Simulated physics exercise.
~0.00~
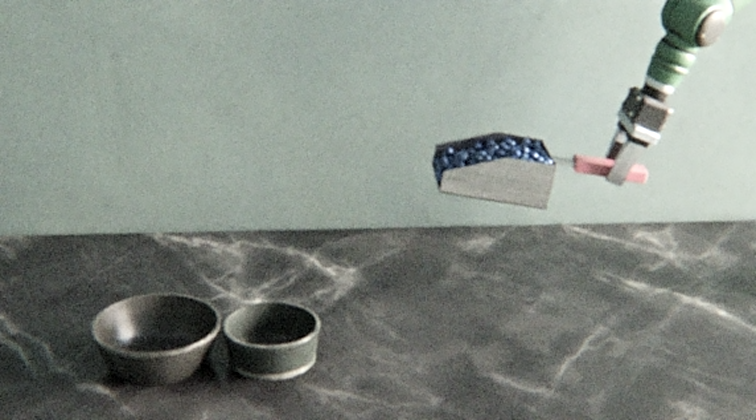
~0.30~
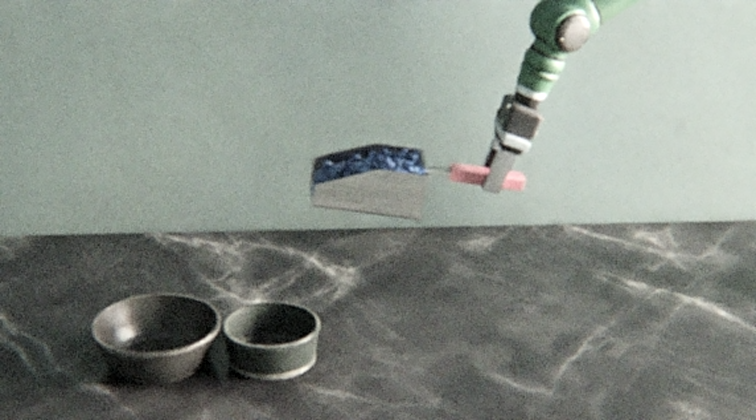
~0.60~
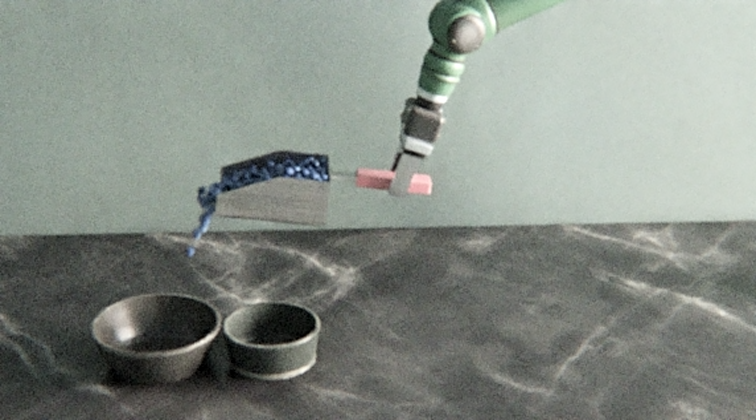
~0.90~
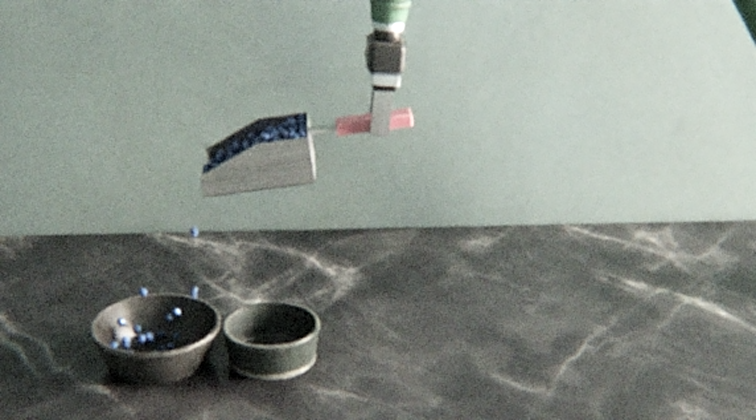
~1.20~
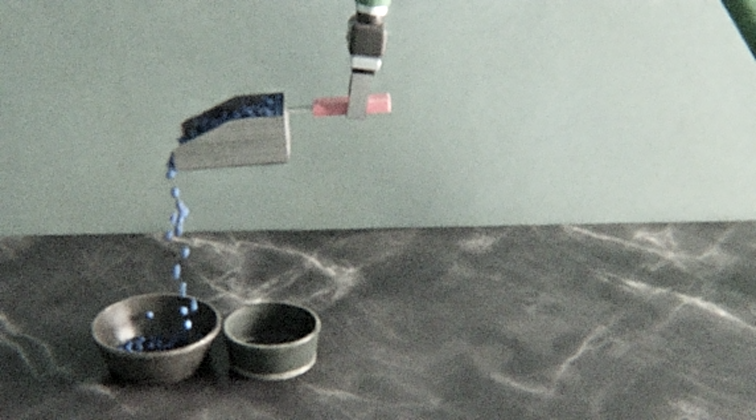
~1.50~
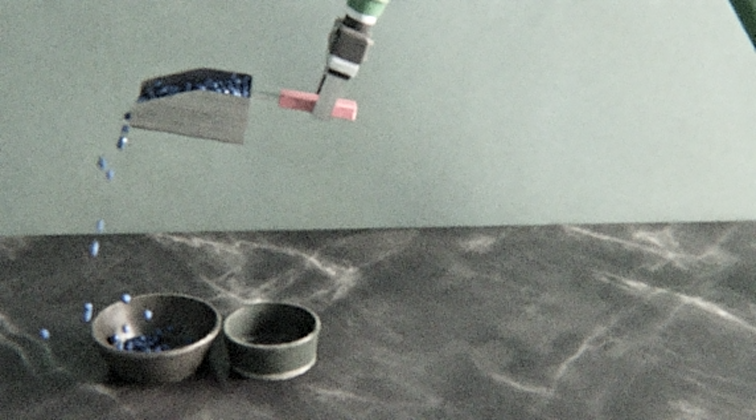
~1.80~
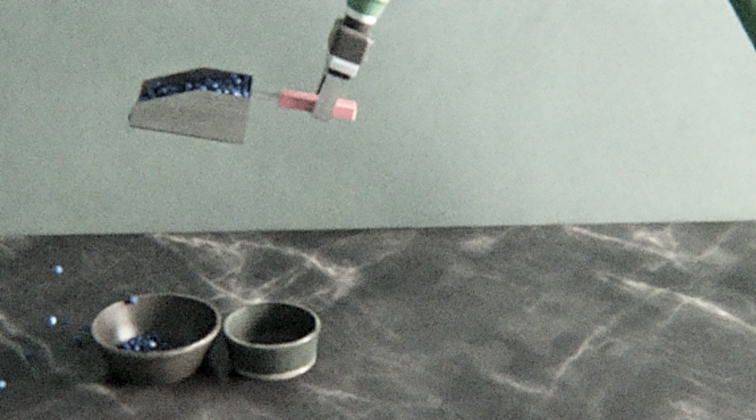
A green robot arm carried a scoop of blue beads left, then up, spilling a thin stream into the left of two bowls, until the pouring stopped with most beads still in the scoop and a few stray ones beyond the bowl.
